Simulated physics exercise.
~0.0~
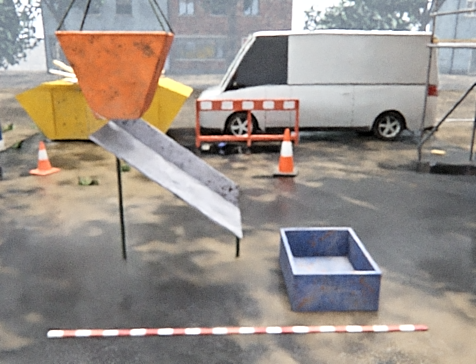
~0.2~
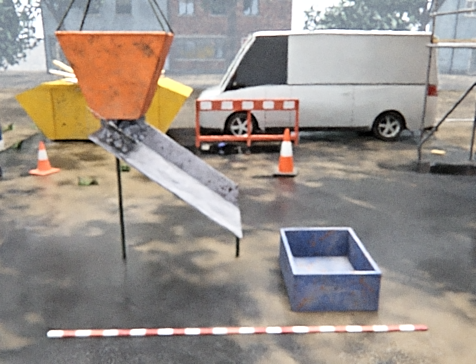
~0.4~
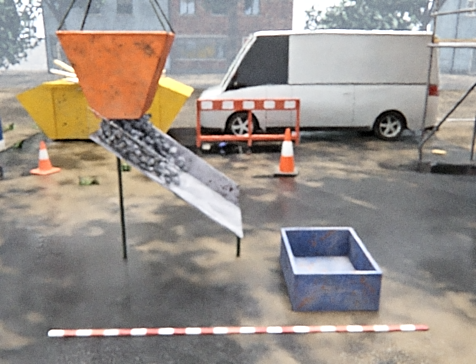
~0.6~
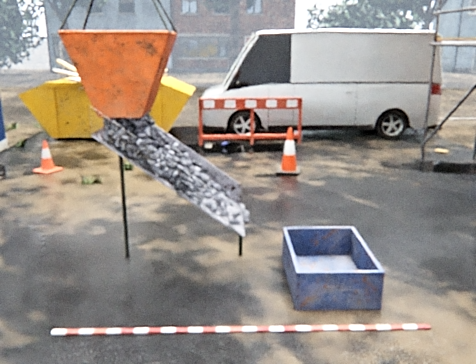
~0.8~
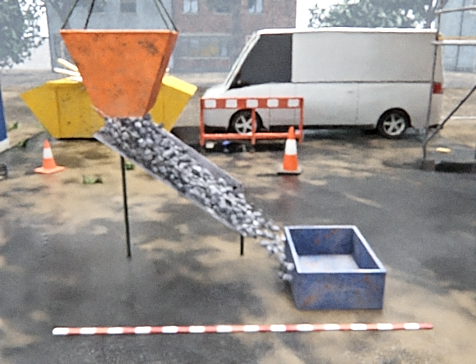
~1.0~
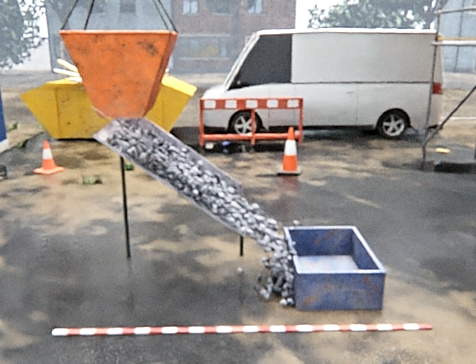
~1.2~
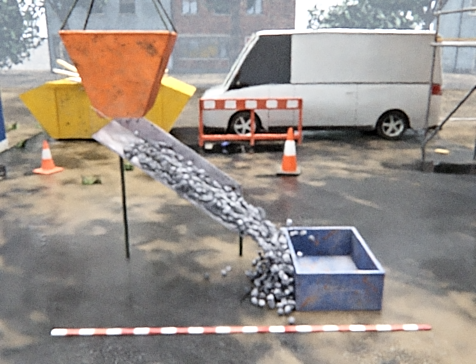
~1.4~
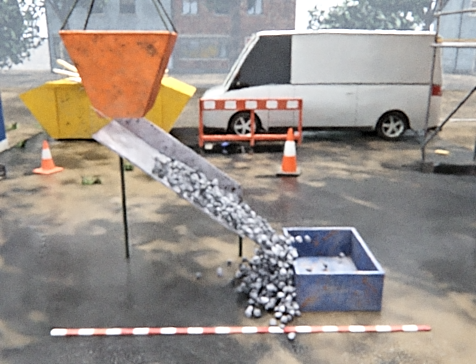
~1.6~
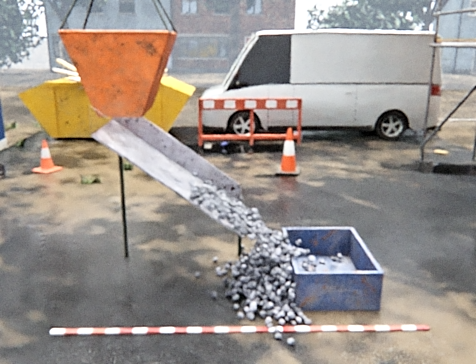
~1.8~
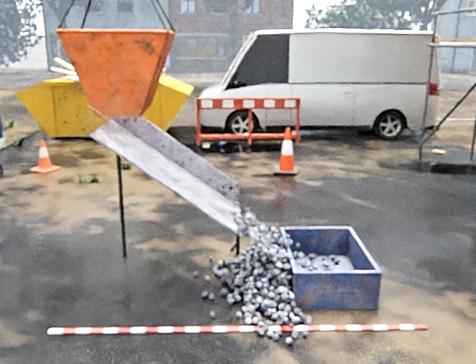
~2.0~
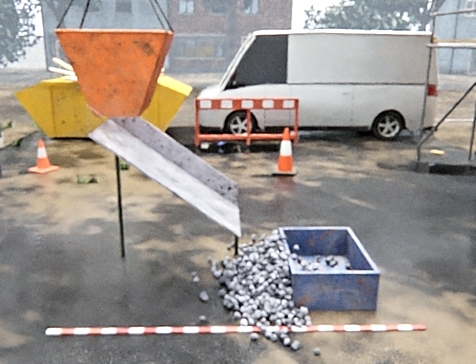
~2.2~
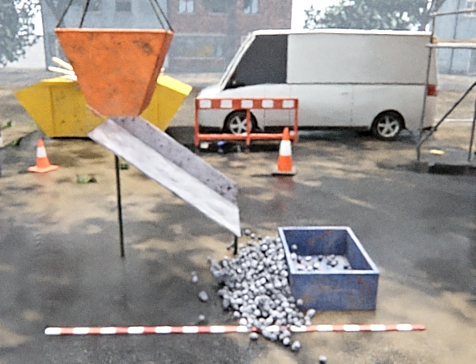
In a wet yard with a parked white van and a yellow skip, grey stones pour from a hanging orange hopper, slide down a sloping steel chute to the right and spill off its end, most piling up on the ground left of the blue bin while a few land inside.
